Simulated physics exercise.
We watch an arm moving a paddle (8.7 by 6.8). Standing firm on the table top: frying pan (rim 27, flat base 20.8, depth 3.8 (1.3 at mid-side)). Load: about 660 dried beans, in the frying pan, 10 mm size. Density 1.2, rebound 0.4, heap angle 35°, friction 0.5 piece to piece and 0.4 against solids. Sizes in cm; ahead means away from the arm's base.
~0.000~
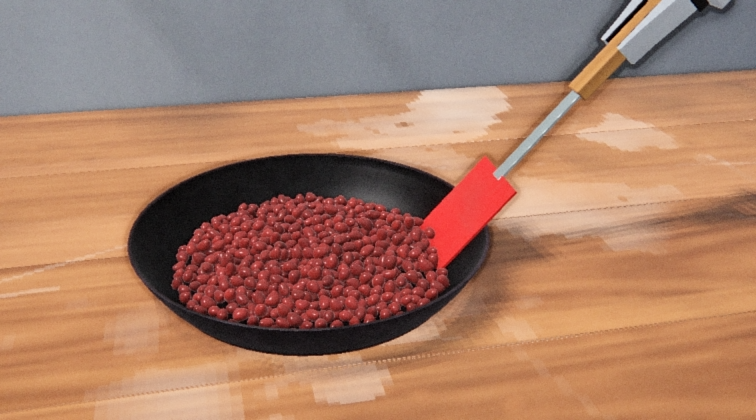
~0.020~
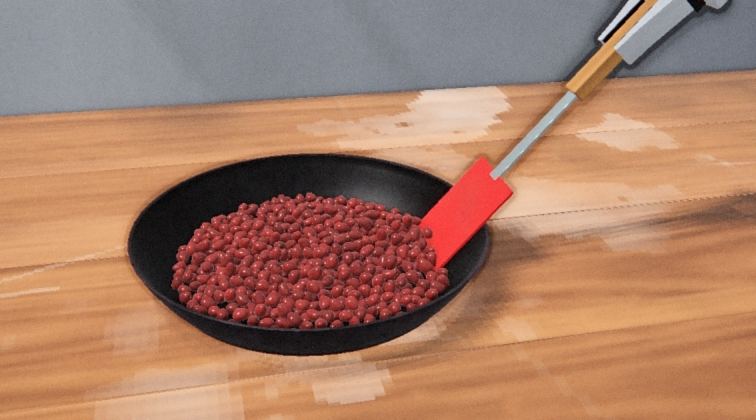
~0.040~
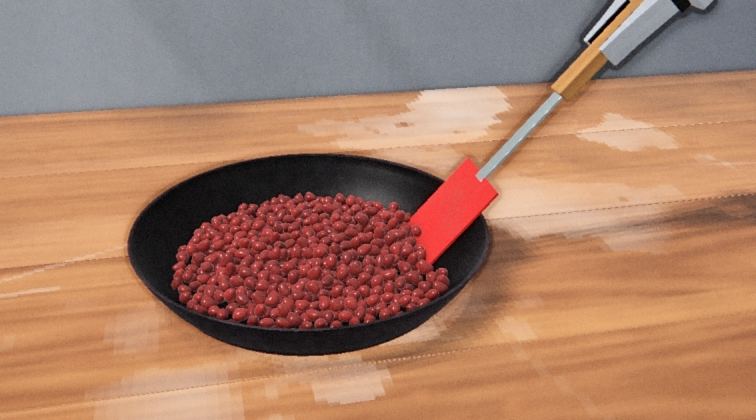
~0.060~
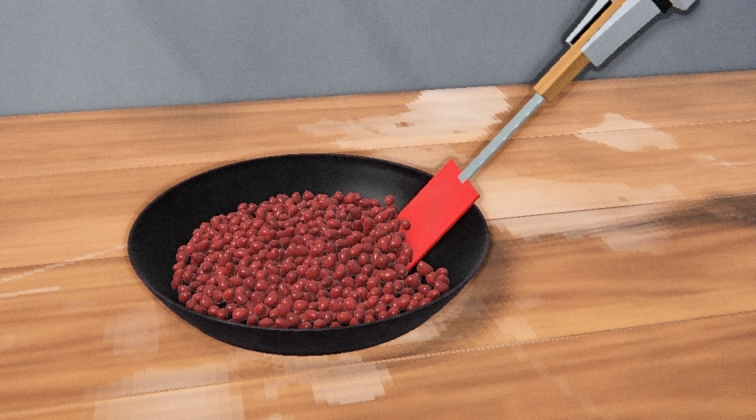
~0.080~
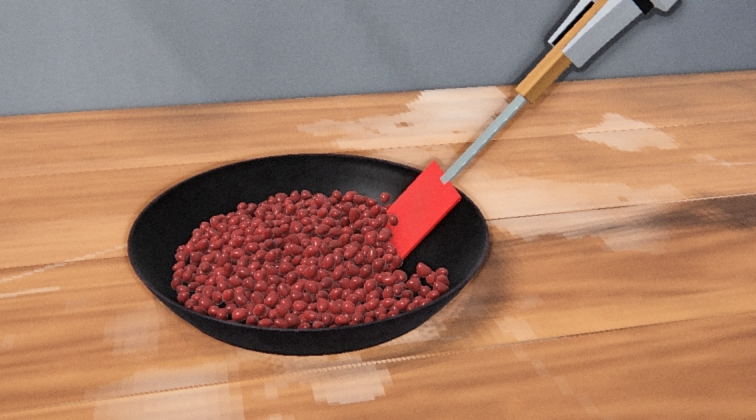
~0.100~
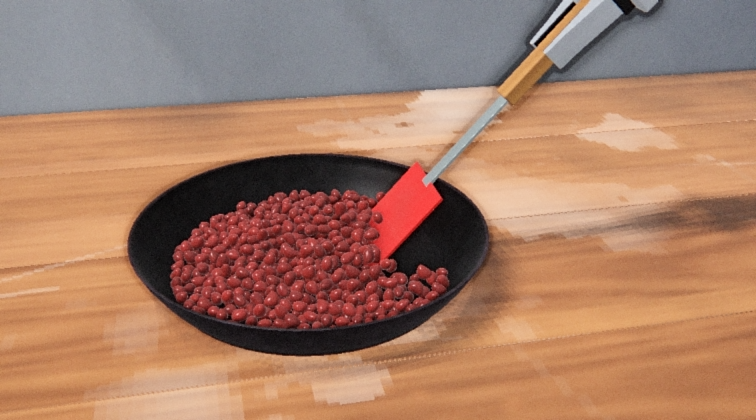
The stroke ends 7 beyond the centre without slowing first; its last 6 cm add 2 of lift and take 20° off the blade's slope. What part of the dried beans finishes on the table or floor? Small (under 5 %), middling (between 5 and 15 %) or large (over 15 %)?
Answer: Small; under 5 % of the dried beans finish on the table or floor.
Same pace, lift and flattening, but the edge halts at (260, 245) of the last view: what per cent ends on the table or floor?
About 0 per cent.
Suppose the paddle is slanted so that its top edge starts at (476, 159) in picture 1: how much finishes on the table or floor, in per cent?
Some 0 per cent.
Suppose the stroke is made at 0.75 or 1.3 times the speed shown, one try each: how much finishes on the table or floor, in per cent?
Some 0 and 5 per cent.
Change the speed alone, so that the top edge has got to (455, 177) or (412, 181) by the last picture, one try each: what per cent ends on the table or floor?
Some 0 and 5 per cent.
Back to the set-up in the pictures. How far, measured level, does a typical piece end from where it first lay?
About 3 cm.
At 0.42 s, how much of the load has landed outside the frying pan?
Some 0 per cent.
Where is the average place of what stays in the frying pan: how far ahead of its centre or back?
Some 4.0 cm ahead.
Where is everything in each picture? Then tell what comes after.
The first picture shows paddle top edge at (501, 173), sloping 48°; upper third of the load around (316, 246), from x 175 to 445, top at y 200; 656 in the frying pan.
The second picture shows paddle top edge at (497, 174), sloping 48°; upper third of the load around (317, 246), from x 175 to 445, top at y 200.
The third picture shows paddle top edge at (483, 175), sloping 48°; upper third of the load around (321, 244), from x 175 to 445, top at y 200.
The fourth picture shows paddle top edge at (465, 176), sloping 48°; upper third of the load around (323, 243), from x 175 to 445, top at y 195.
The fifth picture shows paddle top edge at (447, 178), sloping 48°; upper third of the load around (317, 241), from x 175 to 440, top at y 195.
The sixth picture shows paddle top edge at (429, 180), sloping 48°; upper third of the load around (312, 239), from x 175 to 440, top at y 195; 656 in the frying pan.
After 0.15 s, sloping 48°, highest piece 5 above the table; 656 in the frying pan.
After 0.20 s, sloping 39°, highest piece 5 above the table; 656 in the frying pan.
After 0.42 s, sloping 28°, highest piece 5 above the table; 653 in the frying pan, 3 on the table or floor.
After 1.47 s, sloping 28°, highest piece 5 above the table; 653 in the frying pan, 3 on the table or floor.
At rest, 653 in the frying pan, 3 on the table or floor. That is 0 % on the table or floor.
